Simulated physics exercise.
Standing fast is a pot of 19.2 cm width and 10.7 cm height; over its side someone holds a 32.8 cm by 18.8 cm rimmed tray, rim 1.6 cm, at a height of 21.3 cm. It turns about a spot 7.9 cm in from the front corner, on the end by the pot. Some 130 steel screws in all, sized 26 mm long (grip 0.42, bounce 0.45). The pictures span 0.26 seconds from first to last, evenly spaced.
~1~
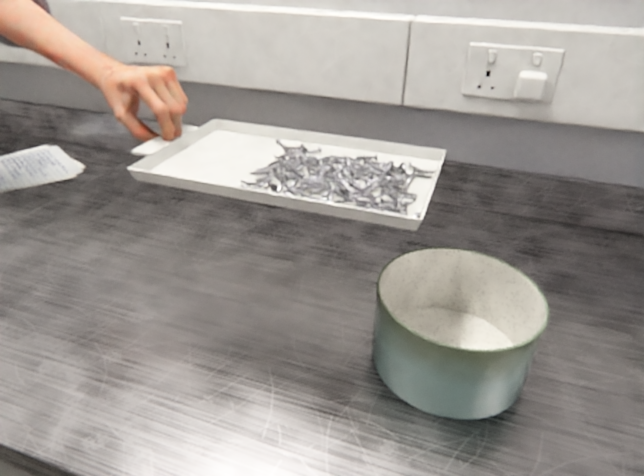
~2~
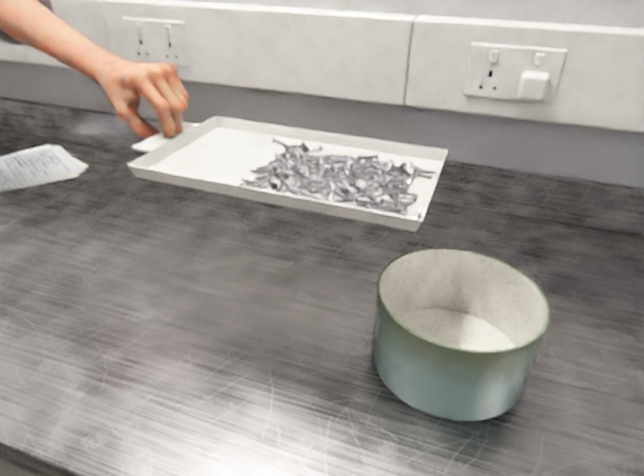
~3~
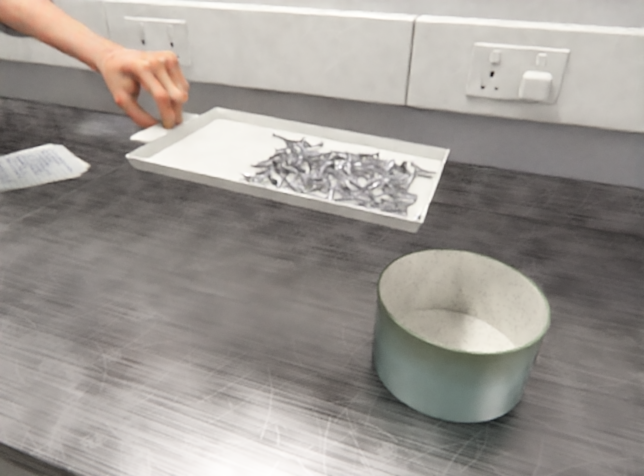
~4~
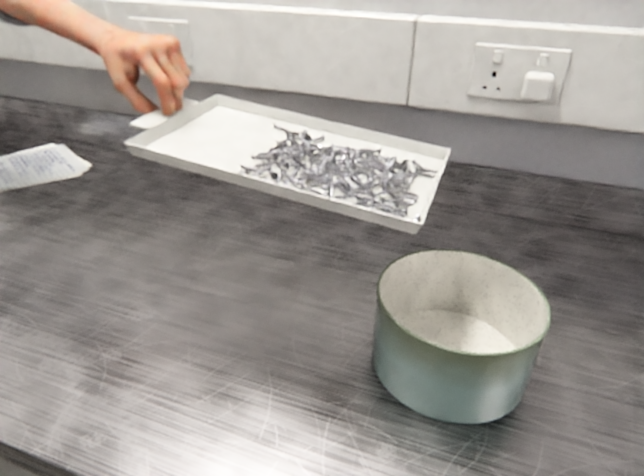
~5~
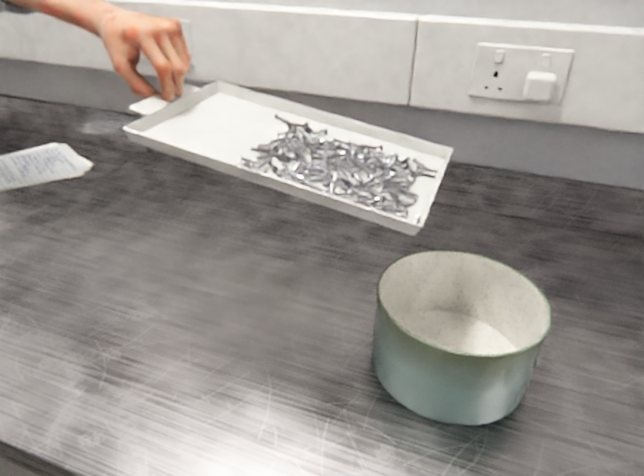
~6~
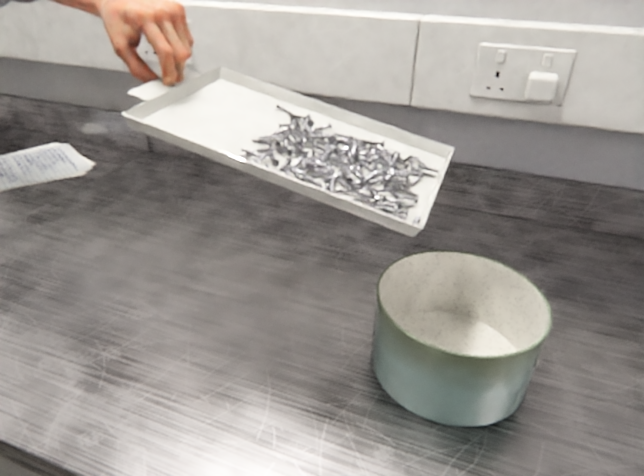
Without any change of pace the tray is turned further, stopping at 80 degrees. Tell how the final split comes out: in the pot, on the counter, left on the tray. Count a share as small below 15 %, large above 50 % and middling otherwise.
Pot: Large. Counter: Small. Tray: Small.
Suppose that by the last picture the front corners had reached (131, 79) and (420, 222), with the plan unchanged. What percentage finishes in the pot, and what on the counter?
Final per cent - pot 90, counter 5.
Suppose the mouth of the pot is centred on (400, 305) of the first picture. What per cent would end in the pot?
The share would be some 85 per cent.
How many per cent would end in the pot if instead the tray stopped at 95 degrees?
In that case some 95 per cent.
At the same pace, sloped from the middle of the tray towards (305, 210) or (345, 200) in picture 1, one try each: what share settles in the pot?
Near 35 and 80 percent, in that order.
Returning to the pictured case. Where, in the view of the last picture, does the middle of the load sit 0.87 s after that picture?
Roughly pixel (431, 202).
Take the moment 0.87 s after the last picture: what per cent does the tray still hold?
Around 80 percent of it.
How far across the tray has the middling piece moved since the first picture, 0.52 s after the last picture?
Displacement on the tray: About 6 cm.
Then, 0.52 s after the last picture, tilt 44 degrees; the tray holds 100 %, the pot 0 %.
Then, 0.87 s after the last picture, tilt 66 degrees; the tray holds 80 %, the pot 0 %.
Then, 1.31 s after the last picture, tilt 80 degrees; the tray holds 10 %, the pot 75 %.
In the end, pot 90 %, counter 5 %, tray 5 %.
